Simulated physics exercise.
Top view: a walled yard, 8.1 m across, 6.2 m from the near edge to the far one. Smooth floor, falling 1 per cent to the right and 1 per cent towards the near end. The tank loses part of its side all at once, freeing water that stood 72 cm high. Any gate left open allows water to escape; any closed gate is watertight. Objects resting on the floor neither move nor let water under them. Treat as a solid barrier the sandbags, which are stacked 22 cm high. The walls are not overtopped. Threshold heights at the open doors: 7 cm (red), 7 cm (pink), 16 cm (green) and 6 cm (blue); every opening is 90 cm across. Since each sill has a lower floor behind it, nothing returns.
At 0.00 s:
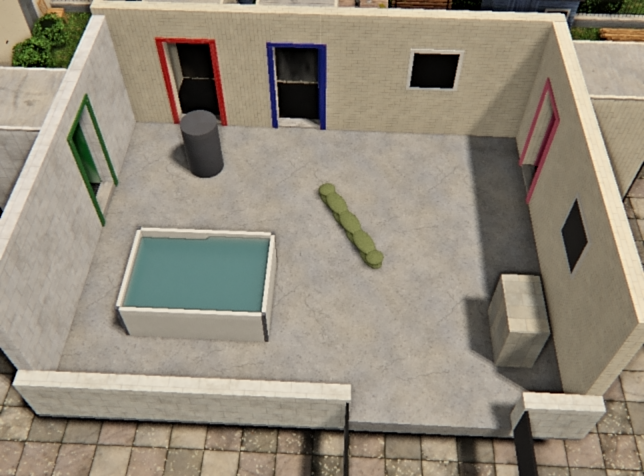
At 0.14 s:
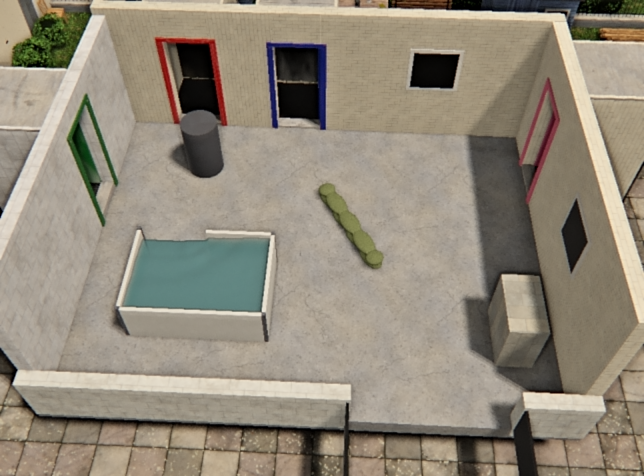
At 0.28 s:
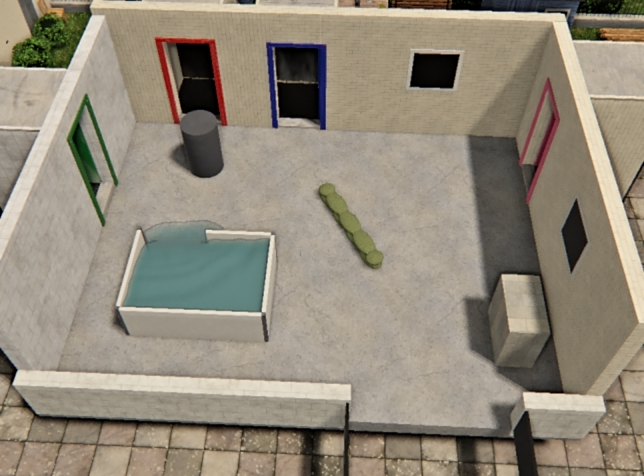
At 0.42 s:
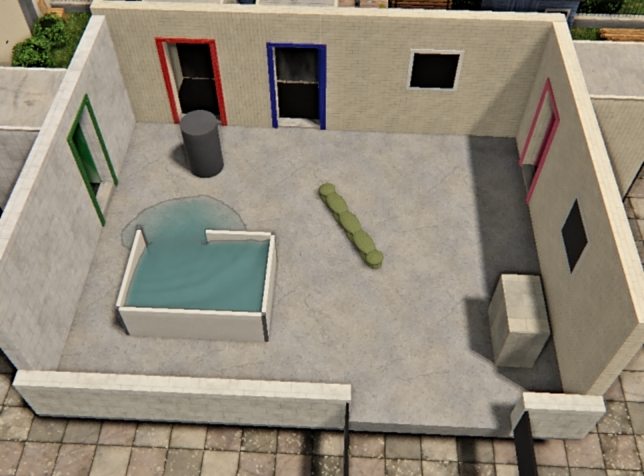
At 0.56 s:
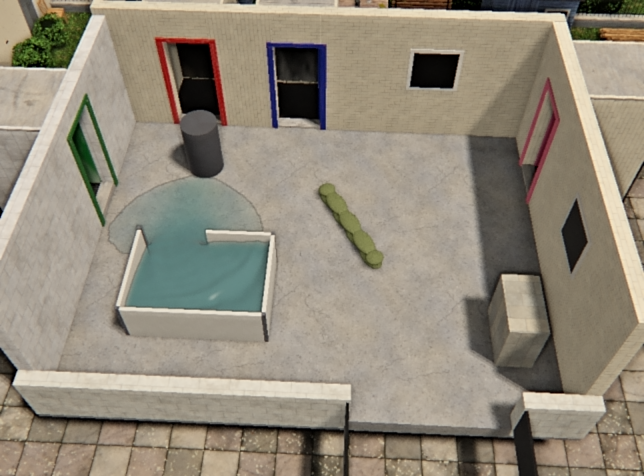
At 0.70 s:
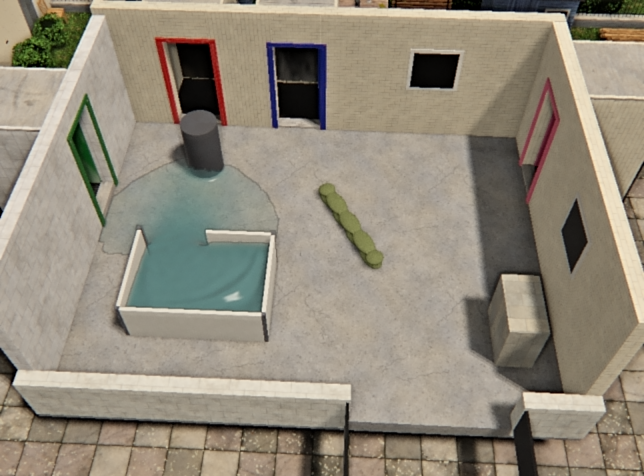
In a walled yard with red, blue, green and pink doorways, a white tank stands full of still teal water. Part of its far side vanishes, and water pours out through the gap. The thin sheet fans across the grey floor toward the dark cylinder, reaching its base while the tank's surface ripples.
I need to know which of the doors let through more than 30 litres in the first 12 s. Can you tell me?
Red door: Beyond the allowance. Pink door: Beyond the allowance. Green door: Within the allowance. Blue door: Beyond the allowance.
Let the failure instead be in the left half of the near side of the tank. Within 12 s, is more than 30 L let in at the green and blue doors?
With respect to that limit, green ends up inside it, blue ends up inside it.
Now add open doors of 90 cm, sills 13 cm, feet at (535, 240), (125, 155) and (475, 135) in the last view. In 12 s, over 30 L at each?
First doorway falls short, second gets there, third falls short.
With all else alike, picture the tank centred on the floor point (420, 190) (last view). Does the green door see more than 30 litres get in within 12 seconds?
Lab note: Green door limit not exceeded.
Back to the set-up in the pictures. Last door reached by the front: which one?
Pink.
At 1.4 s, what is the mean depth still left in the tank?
Around 46 cm on average.
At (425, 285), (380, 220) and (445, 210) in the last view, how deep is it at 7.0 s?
Around 0 cm, 1 cm and 3 cm, in the order given.
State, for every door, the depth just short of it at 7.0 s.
Centimetres: Red 9 / pink 14 / green 9 / blue 5.
After 1.4 s water covers 20 % of the floor and is deepest (35 cm) near (176, 248); red door 1 cm at the sill, 3 L in, pink door not reached, green door 22 cm at the sill, 0 L in, blue door not reached.
After 2.2 s water covers 25 % of the floor and is deepest (46 cm) near (145, 124); red door 16 cm at the sill, 14 L in, pink door not reached, green door 18 cm at the sill, 9 L in, blue door 11 cm at the sill, 23 L in.
After 3.5 s water covers 35 % of the floor and is deepest (24 cm) near (160, 130); red door 15 cm at the sill, 56 L in, pink door not reached, green door 11 cm at the sill, 12 L in, blue door 9 cm at the sill, 58 L in.
After 7.0 s water covers 65 % of the floor and is deepest (18 cm) near (509, 139); red door 9 cm at the sill, 124 L in, pink door 14 cm at the sill, 101 L in, green door 9 cm at the sill, 13 L in, blue door 5 cm at the sill, 75 L in.
After 12.0 s water covers 90 % of the floor and is deepest (12 cm) near (558, 416); red door 3 cm at the sill, 128 L in, pink door 8 cm at the sill, 151 L in, green door 4 cm at the sill, 13 L in, blue door 2 cm at the sill, 75 L in.
